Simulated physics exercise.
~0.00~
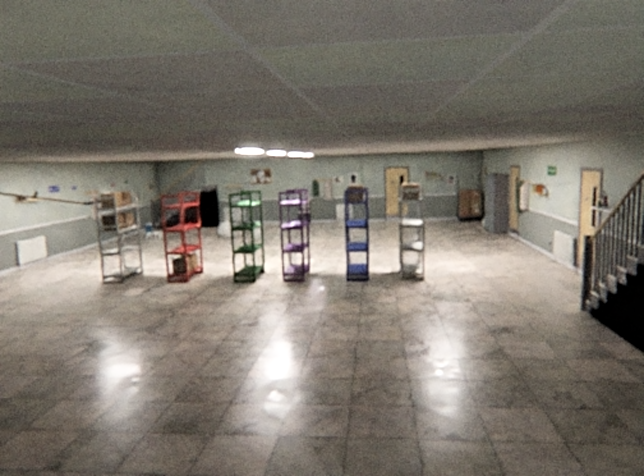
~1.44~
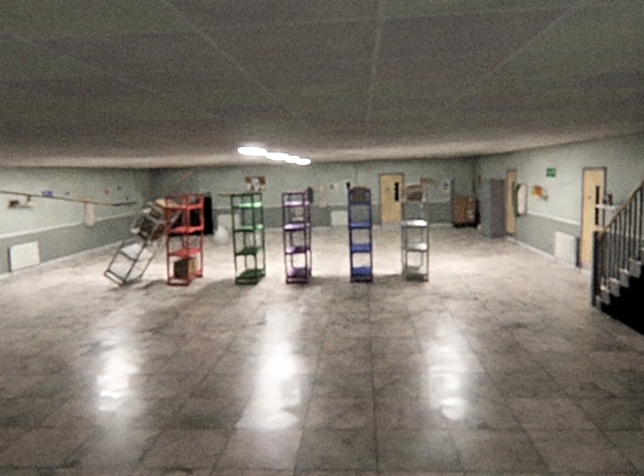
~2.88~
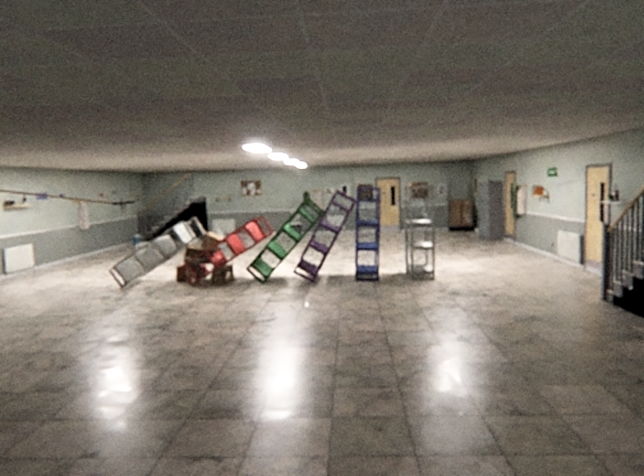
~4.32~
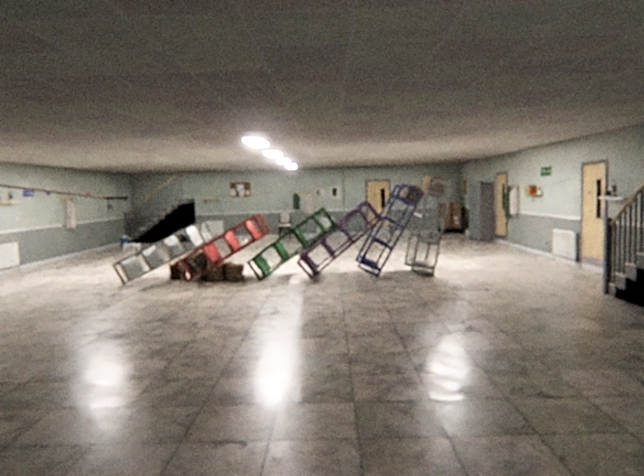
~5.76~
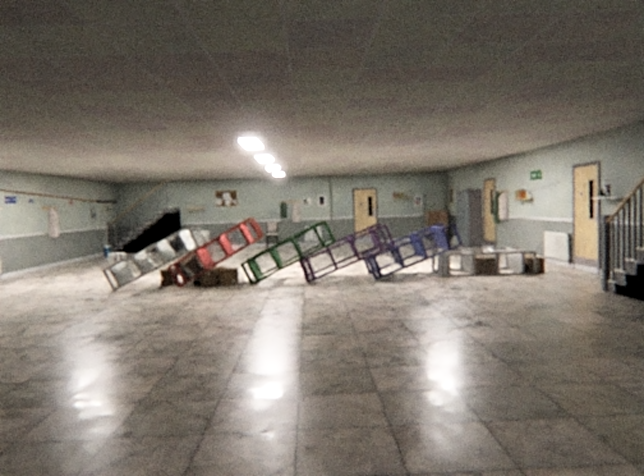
In a wide tiled hall, six shelving units topple rightward one after another until none stands.
